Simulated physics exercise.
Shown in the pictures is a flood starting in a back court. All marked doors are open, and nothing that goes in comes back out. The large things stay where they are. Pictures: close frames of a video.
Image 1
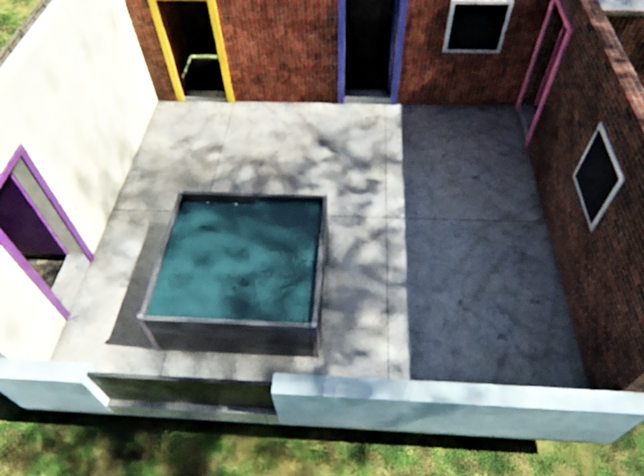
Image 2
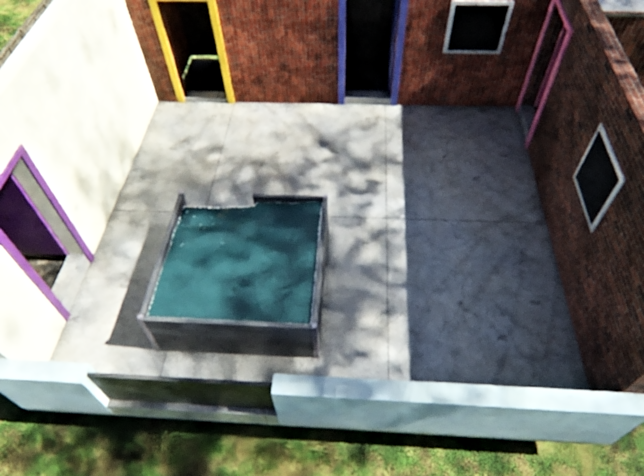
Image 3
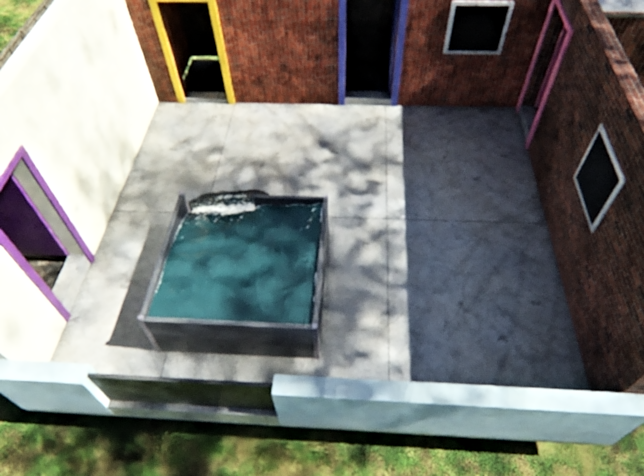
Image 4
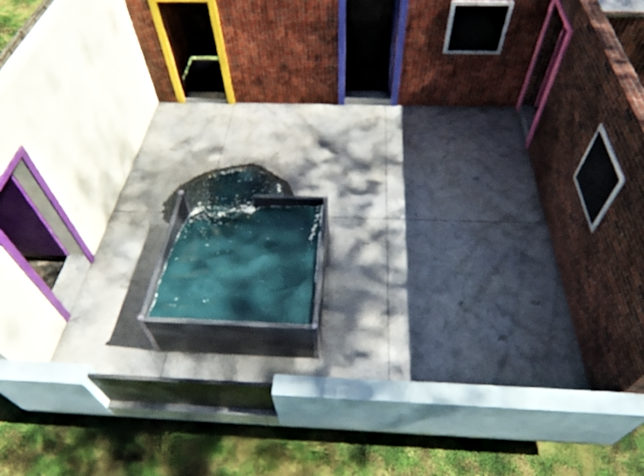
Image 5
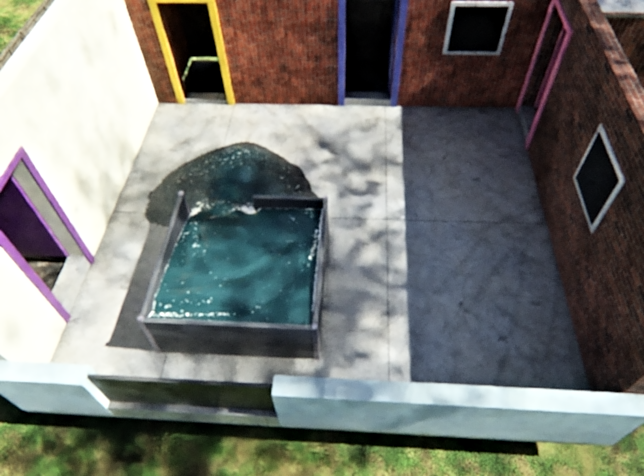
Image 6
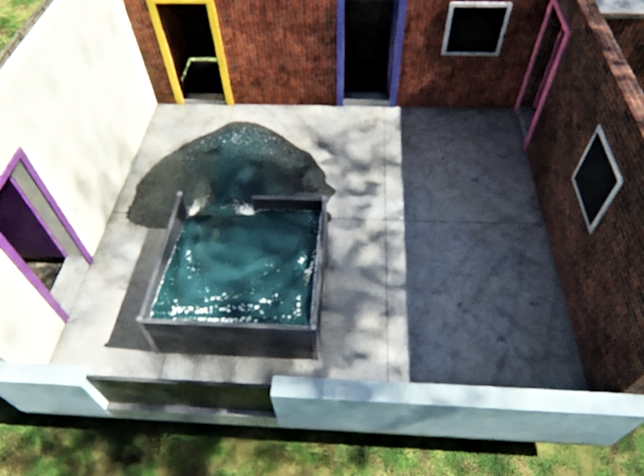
A walled courtyard with a pale concrete floor is seen from above by a still camera, with a white wall and purple-edged doorway at left and brick walls behind and at right. An open, dark-rimmed tank of still teal water stands left of centre, facing yellow, blue and pink doorways. A gap opens in its far side, and water pours out, spreading backward in a widening dark, rounded sheet while the tank's surface ripples and glints.
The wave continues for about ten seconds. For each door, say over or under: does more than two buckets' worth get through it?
As I see it, yellow door: Above two buckets; purple door: Two buckets at most; blue door: Two buckets at most; pink door: Two buckets at most.
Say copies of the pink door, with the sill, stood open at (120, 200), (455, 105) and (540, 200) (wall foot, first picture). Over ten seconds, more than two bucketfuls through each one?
Stays below the line; stays below the line; stays below the line.
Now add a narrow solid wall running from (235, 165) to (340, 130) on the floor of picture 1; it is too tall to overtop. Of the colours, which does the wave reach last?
Observed: The one in purple.
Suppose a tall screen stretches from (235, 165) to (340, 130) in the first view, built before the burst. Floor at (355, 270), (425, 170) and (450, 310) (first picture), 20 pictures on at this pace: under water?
Point by point: First not reached, second submerged, third not reached.
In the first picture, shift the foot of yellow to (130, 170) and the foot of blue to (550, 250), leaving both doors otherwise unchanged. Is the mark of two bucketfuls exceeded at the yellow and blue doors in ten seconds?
Going through them, I find the yellow door overflows and the blue door escapes flooding.
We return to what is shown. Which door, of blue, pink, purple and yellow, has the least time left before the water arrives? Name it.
My answer: The one in yellow.
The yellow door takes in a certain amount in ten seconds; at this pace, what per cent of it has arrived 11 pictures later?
Close to 30 %.
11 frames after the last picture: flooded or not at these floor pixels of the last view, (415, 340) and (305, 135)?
Taken in order, bone-dry then drenched.
A moment on, water covers 30 % of the floor; the yellow door over two buckets in, the purple door not reached, the blue door not reached, the pink door not reached.
Next, water covers 30 % of the floor; the yellow door far over two buckets in, the purple door not reached, the blue door wet at the sill, nothing in, the pink door not reached.
Then, water covers 45 % of the floor; the yellow door far over two buckets in, the purple door wet at the sill, nothing in, the blue door wet at the sill, nothing in, the pink door wet at the sill, nothing in.
Later, water covers 75 % of the floor; the yellow door far over two buckets in, the purple door wet at the sill, nothing in, the blue door wet at the sill, nothing in, the pink door wet at the sill, nothing in.
In the end, water covers 95 % of the floor; the yellow door far over two buckets in, the purple door wet at the sill, nothing in, the blue door wet at the sill, nothing in, the pink door wet at the sill, nothing in.
